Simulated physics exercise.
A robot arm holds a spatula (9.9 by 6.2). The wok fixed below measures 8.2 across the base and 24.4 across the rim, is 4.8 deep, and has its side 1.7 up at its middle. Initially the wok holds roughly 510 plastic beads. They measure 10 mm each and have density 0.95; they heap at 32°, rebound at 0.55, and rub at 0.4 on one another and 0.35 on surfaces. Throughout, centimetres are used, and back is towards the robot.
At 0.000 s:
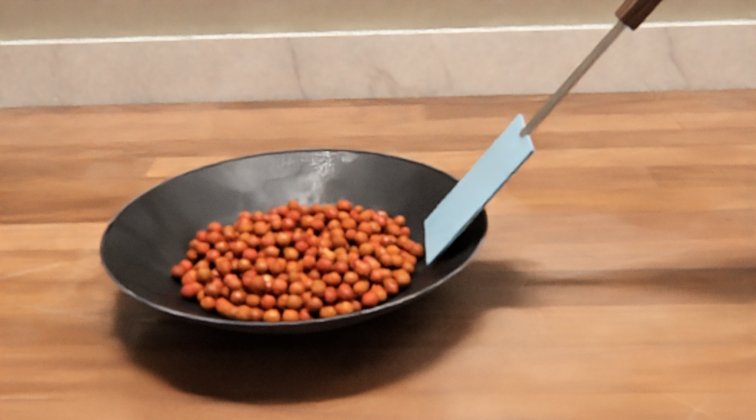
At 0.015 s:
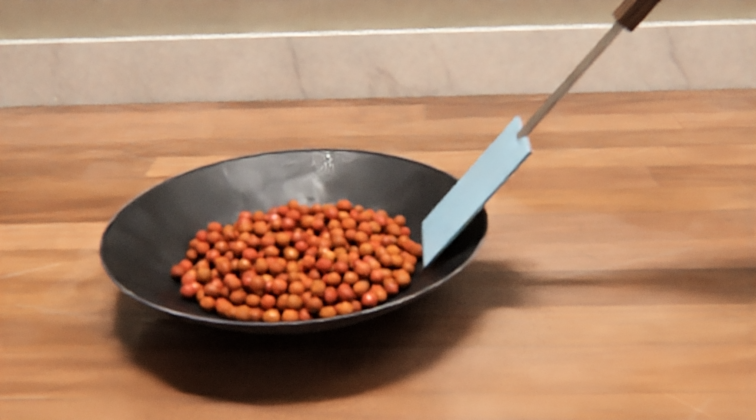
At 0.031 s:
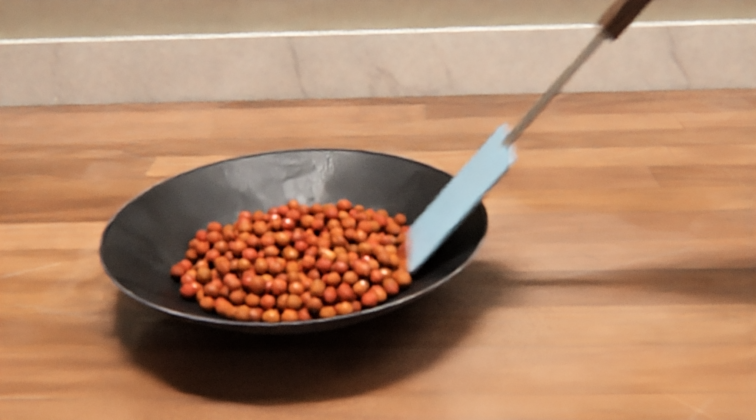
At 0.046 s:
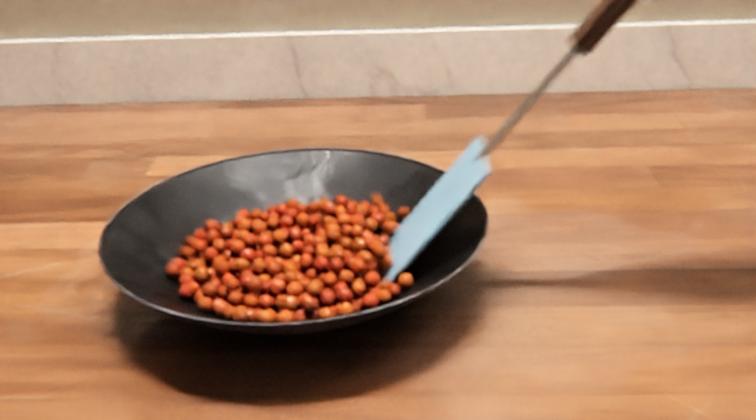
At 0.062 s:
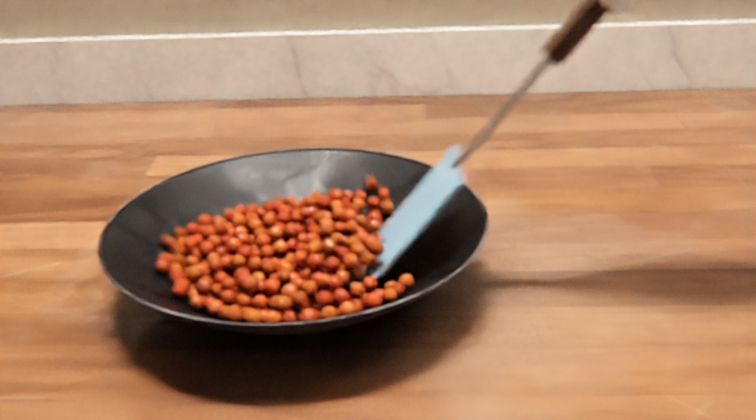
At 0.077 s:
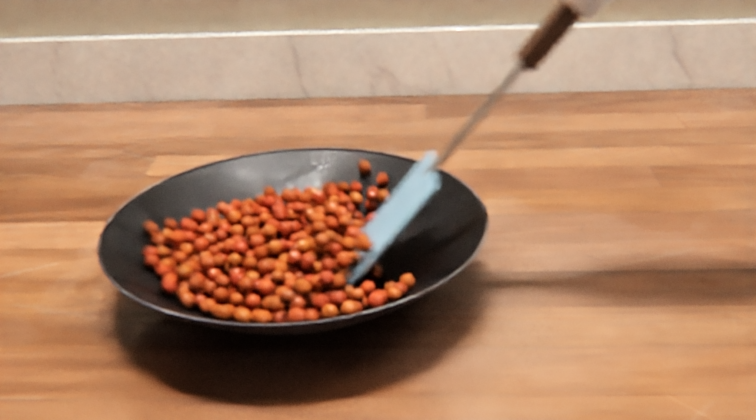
The clip shows a light blue spatula with a brown handle in a dark wok of orange-red beads on a wooden surface; it moves leftward through the wok, pushing the heap left while a few beads separate around its blade.
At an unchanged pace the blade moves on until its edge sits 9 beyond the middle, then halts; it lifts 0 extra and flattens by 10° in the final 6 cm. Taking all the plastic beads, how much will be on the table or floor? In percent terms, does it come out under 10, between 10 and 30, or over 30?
It comes out over 30 %.
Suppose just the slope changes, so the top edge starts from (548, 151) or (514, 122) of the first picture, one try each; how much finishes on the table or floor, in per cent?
About 40% and 45%.
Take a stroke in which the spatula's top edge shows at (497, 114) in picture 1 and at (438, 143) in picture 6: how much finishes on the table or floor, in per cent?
30 %.
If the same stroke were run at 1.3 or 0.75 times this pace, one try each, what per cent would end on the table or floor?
Some 50 and 30 per cent.
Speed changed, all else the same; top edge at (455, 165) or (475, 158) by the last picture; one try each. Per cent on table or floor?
Roughly 35 per cent, then roughly 25 per cent.
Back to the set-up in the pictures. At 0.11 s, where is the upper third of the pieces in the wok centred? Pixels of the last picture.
It is centred near (249, 235).
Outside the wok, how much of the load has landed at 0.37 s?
40 per cent.
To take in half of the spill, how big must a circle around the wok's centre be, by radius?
Roughly 28 centimetres.
After 0.11 s, sloping 51°, highest piece 6 above the table; 508 in the wok.
After 0.15 s, sloping 48°, highest piece 7 above the table; 504 in the wok, 4 on the blade or in flight.
After 0.37 s, sloping 41°, highest piece 5 above the table; 293 in the wok, 213 on the table or floor, 2 on the blade or in flight.
After 1.42 s, sloping 41°, highest piece 4 above the table; 293 in the wok, 215 on the table or floor.
In the end, 293 in the wok, 215 on the table or floor. That is 42 % on the table or floor.
